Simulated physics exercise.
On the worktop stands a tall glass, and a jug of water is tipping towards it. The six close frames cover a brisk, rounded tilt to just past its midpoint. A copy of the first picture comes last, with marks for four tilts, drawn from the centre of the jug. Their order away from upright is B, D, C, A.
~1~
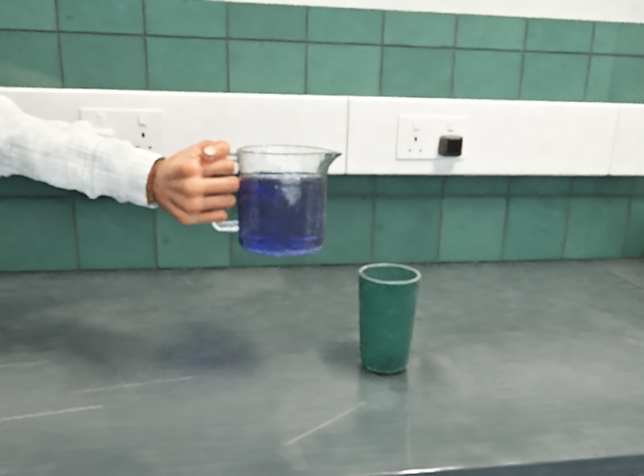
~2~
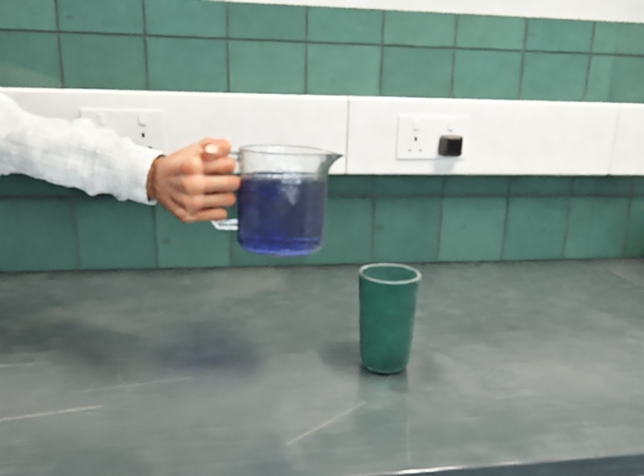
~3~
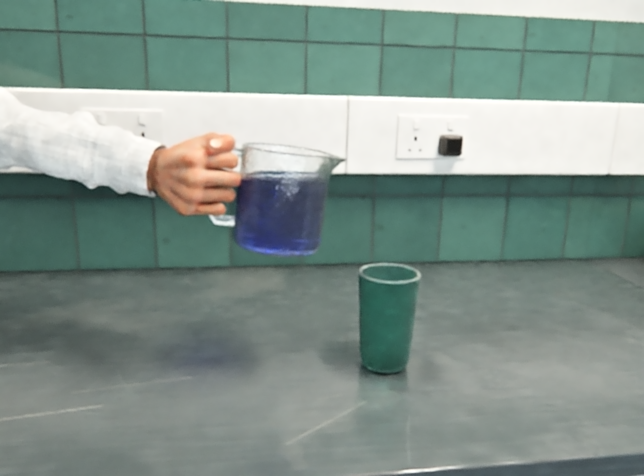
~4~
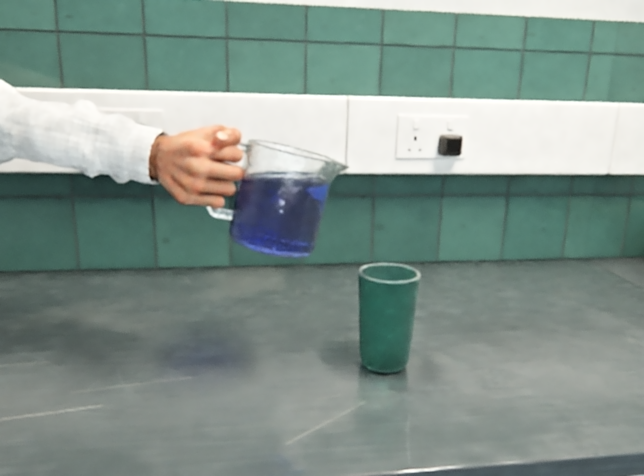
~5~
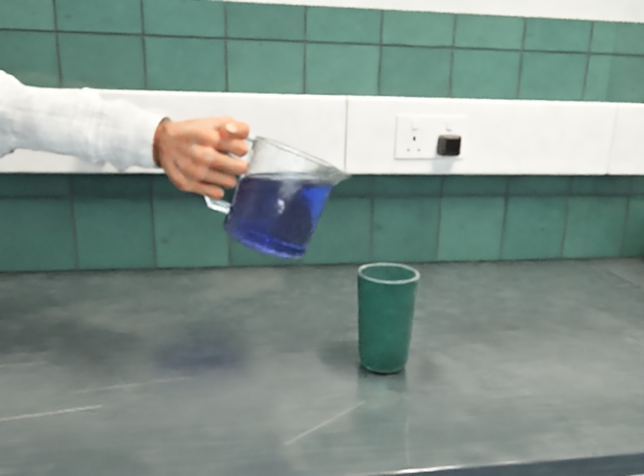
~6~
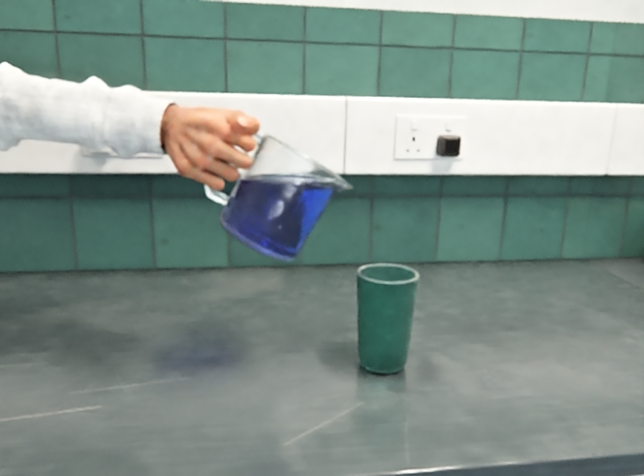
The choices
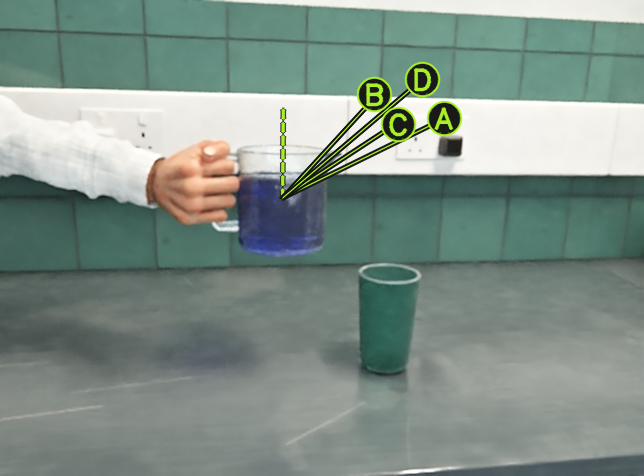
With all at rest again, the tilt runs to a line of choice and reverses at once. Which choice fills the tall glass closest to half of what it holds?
C works best here.
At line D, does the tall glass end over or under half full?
Under half.
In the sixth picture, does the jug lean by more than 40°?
No.
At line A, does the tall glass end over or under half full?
Over.
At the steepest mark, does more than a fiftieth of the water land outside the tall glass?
No.
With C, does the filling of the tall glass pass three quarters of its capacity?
No, it does not.
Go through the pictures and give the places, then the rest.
In the first picture, upright, lip at (341, 153); rim of the tall glass round (390, 272); nothing has left yet.
In the second picture, upright, lip at (342, 154); nothing has left yet.
In the third picture, tipped about 6°, lip at (345, 159); nothing has left yet.
In the fourth picture, tipped about 12°, lip at (348, 166); nothing has left yet.
In the fifth picture, tipped about 21°, lip at (351, 176); nothing has left yet.
In the sixth picture, tipped about 29°, lip at (352, 187); nothing has left yet.
In lime, A at (429, 126); B at (364, 108); C at (382, 132); D at (409, 90).
With A, the tall glass ends with about 69 % of what it can hold.
With B, the tall glass ends with about 18 % of what it can hold.
With C, the tall glass ends with about 49 % of what it can hold.
With D, the tall glass ends with about 32 % of what it can hold.
